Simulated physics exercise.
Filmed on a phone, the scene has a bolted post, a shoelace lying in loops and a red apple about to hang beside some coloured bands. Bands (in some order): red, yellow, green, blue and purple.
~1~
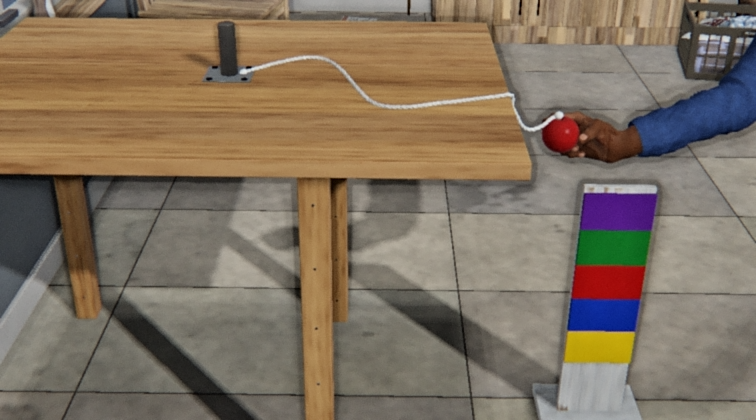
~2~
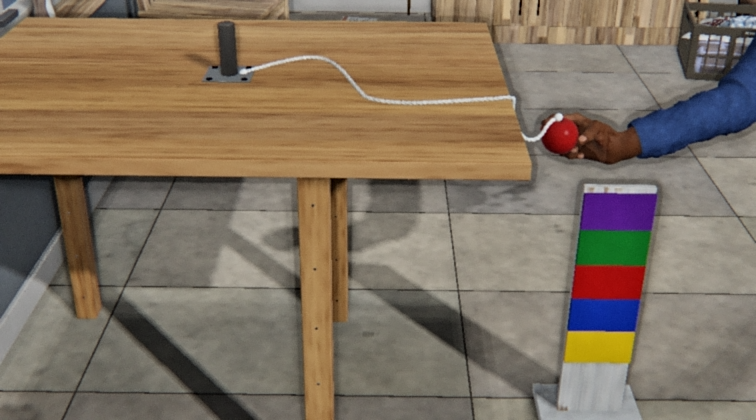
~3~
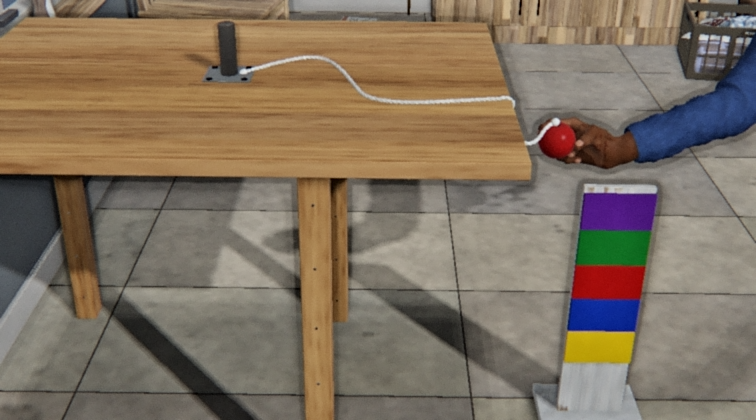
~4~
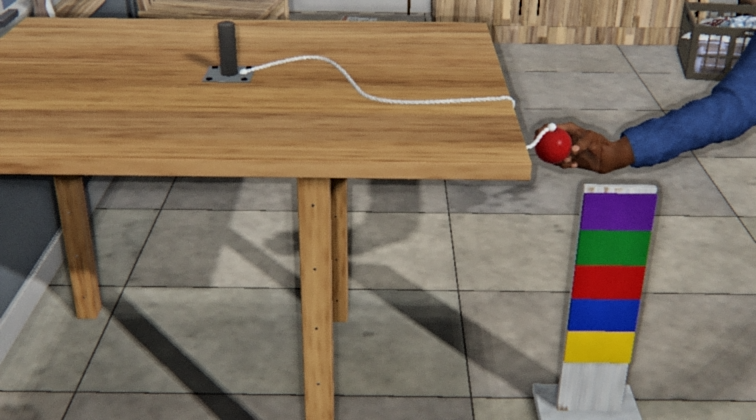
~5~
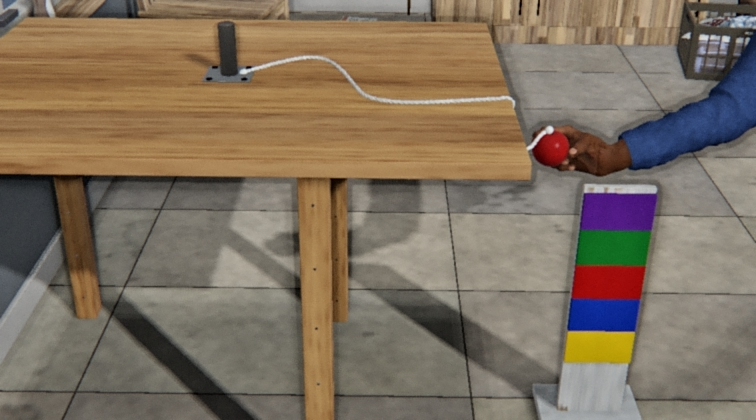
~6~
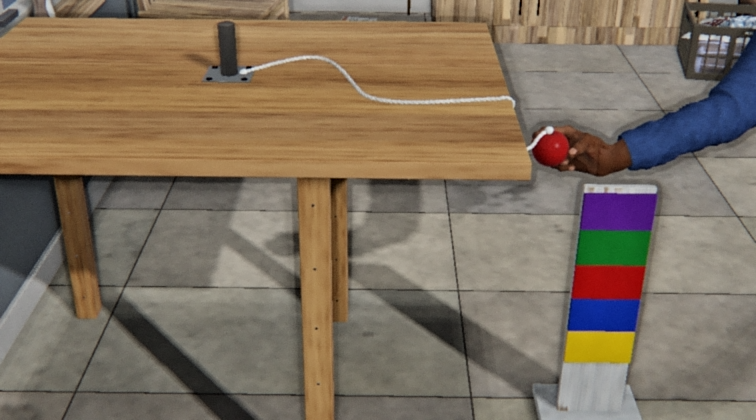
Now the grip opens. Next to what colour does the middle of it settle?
Next to red.
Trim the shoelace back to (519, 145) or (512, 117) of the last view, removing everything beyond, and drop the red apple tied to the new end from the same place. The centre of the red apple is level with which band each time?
Cut one gives green; cut two gives purple.
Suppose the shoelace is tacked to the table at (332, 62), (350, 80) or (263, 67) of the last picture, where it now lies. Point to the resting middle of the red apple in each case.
Approximately (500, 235), (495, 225) and (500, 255) respectively.
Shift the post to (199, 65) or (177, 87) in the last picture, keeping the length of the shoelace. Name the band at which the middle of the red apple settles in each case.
In turn, green and then green.
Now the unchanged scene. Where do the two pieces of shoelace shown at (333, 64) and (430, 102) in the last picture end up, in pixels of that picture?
At (359, 76), then (505, 101).
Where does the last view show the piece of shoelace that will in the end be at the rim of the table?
Spot: Approx. (409, 103).
A little later, apple near (464, 236); level with green.
Next, apple near (516, 259); level with red.
When it is over, apple near (500, 265); level with red. Its centre hangs level with the red band.
